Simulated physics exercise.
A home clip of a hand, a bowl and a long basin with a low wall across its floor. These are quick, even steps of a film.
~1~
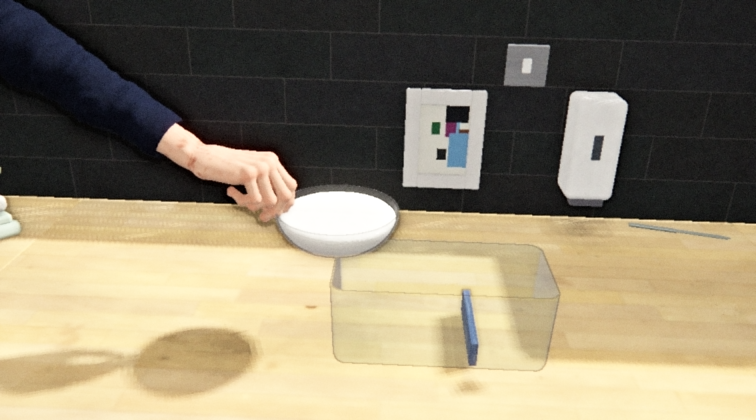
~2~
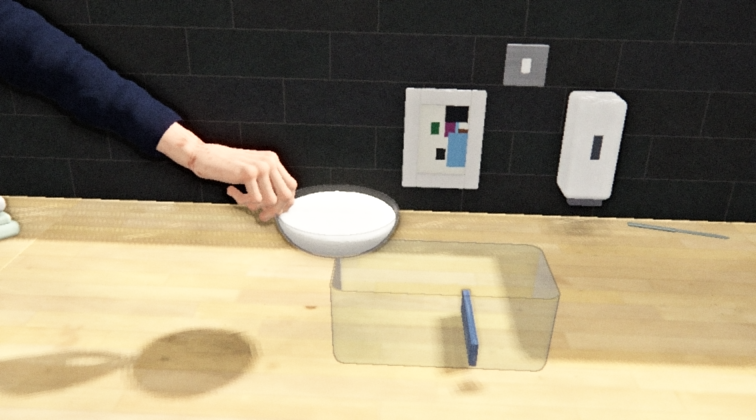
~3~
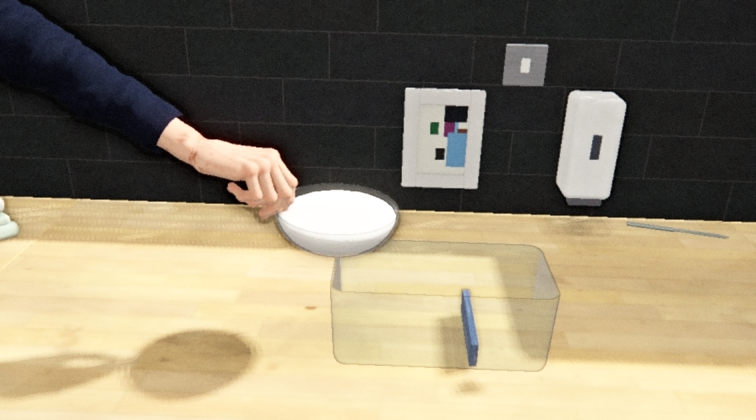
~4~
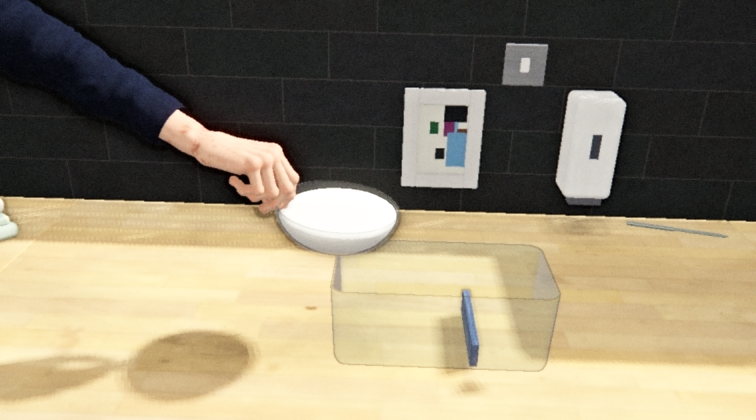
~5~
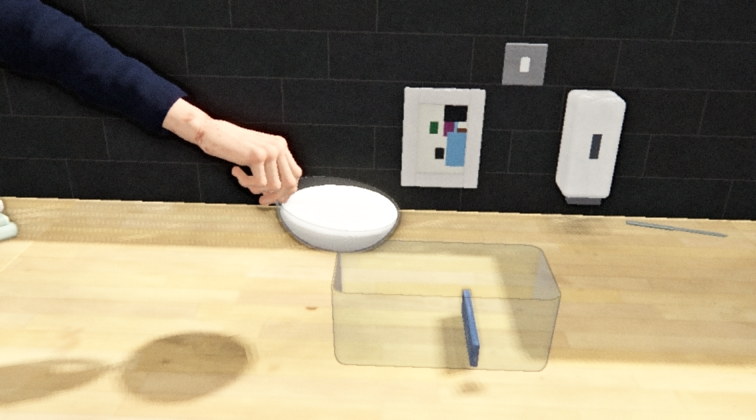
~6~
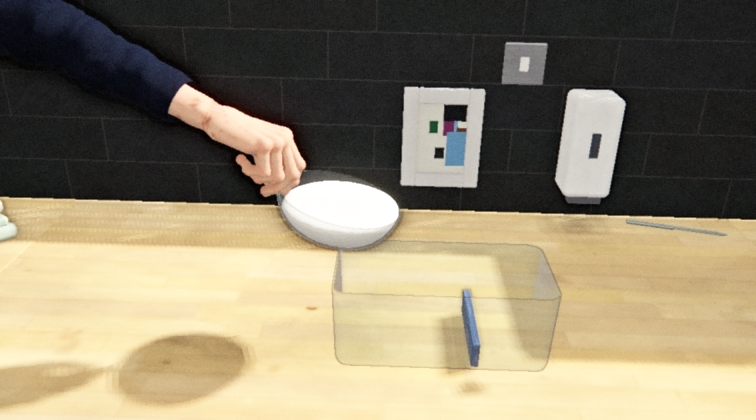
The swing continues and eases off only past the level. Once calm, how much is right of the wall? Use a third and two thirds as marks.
It comes to between a third and two thirds.
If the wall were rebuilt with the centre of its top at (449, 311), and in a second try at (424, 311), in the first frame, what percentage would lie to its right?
First some 75, then 90 per cent.
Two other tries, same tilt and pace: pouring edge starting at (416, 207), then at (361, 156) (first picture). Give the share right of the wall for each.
About 60 and 15 per cent.
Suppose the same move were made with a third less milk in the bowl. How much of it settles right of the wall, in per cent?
Close to 25 per cent.
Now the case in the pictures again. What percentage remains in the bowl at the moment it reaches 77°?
Near 20 %.
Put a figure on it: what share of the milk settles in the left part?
About 55 per cent.
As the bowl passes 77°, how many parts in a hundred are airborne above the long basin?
Close to 50 per cent.
A moment on, the tilt is 77° and 18 per cent is still to pour, 29 is left of the wall and 3 right of it.
Next, the tilt is 113° and 0 per cent is still to pour, 49 is left of the wall and 47 right of it.
Then the tilt is 118° and 0 per cent is still to pour, 55 is left of the wall and 44 right of it.
Later the tilt is 118° and 0 per cent is still to pour, 55 is left of the wall and 44 right of it.
In the end 55 per cent lies left of the wall, 44 right of it and 2 outside.
